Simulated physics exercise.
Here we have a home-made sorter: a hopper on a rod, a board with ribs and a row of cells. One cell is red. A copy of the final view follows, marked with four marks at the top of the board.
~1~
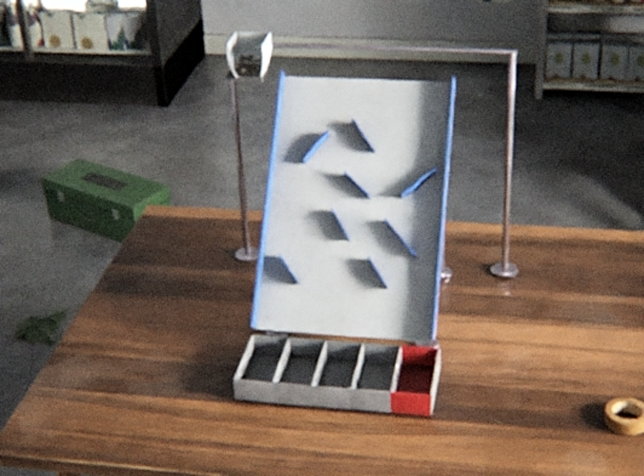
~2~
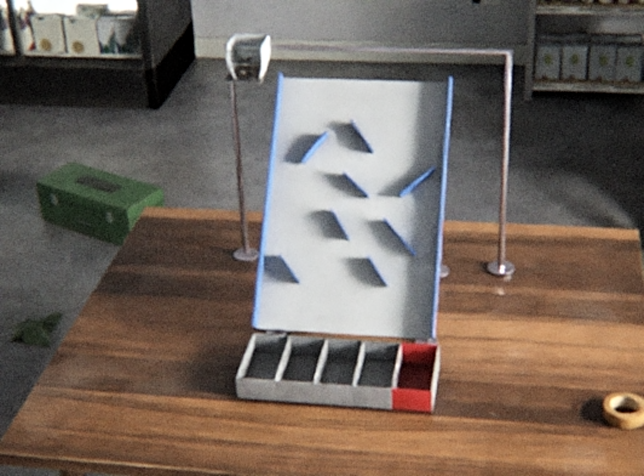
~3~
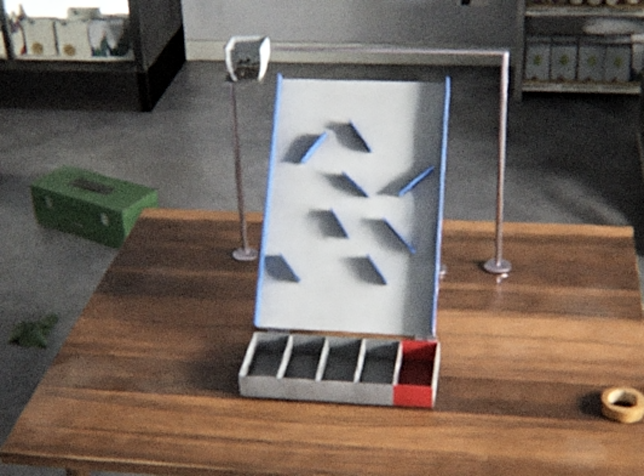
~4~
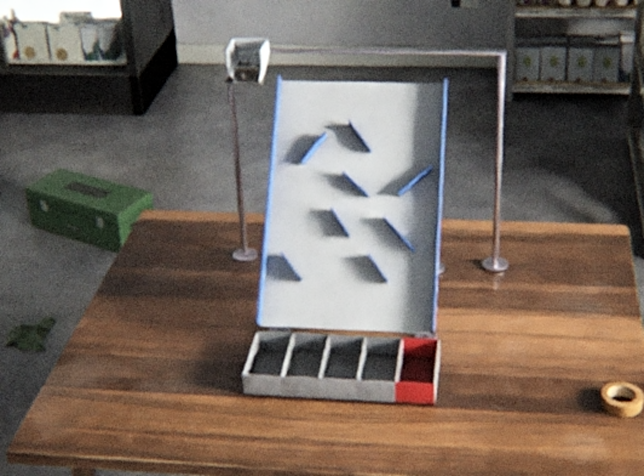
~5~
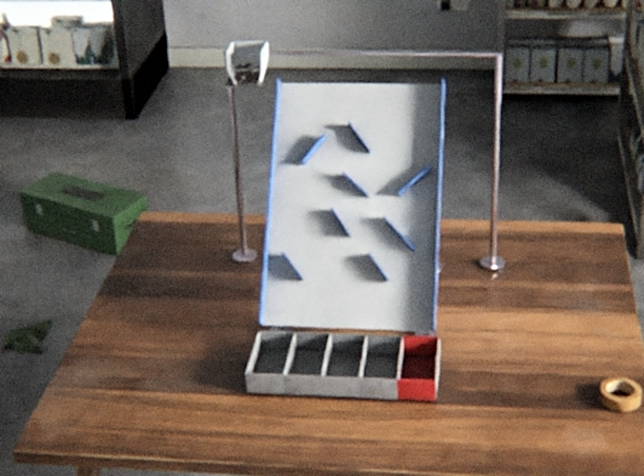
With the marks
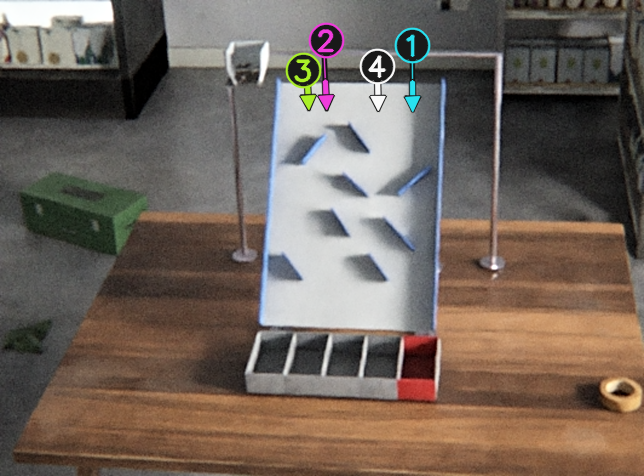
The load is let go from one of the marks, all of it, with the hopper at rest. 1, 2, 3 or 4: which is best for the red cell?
It is 4.
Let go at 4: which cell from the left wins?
The fifth.
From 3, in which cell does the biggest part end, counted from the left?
The first.
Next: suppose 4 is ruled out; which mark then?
Mark 1.
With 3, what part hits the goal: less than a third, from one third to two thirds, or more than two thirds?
It is less than a third.
On the marked copy, mark 1 meets the board at (412, 105); mark 2 meets the board at (326, 104); mark 3 meets the board at (308, 104); mark 4 meets the board at (378, 105).
For mark 1, about a third in the red cell, about half in other cells, a small part held on the board.
For mark 2, a small part in the red cell, most in other cells, a small part held on the board.
For mark 3, a stray few in the red cell, nearly all in other cells, a stray few outside the box.
For mark 4, about two thirds in the red cell, about a third in other cells, a stray few held on the board.
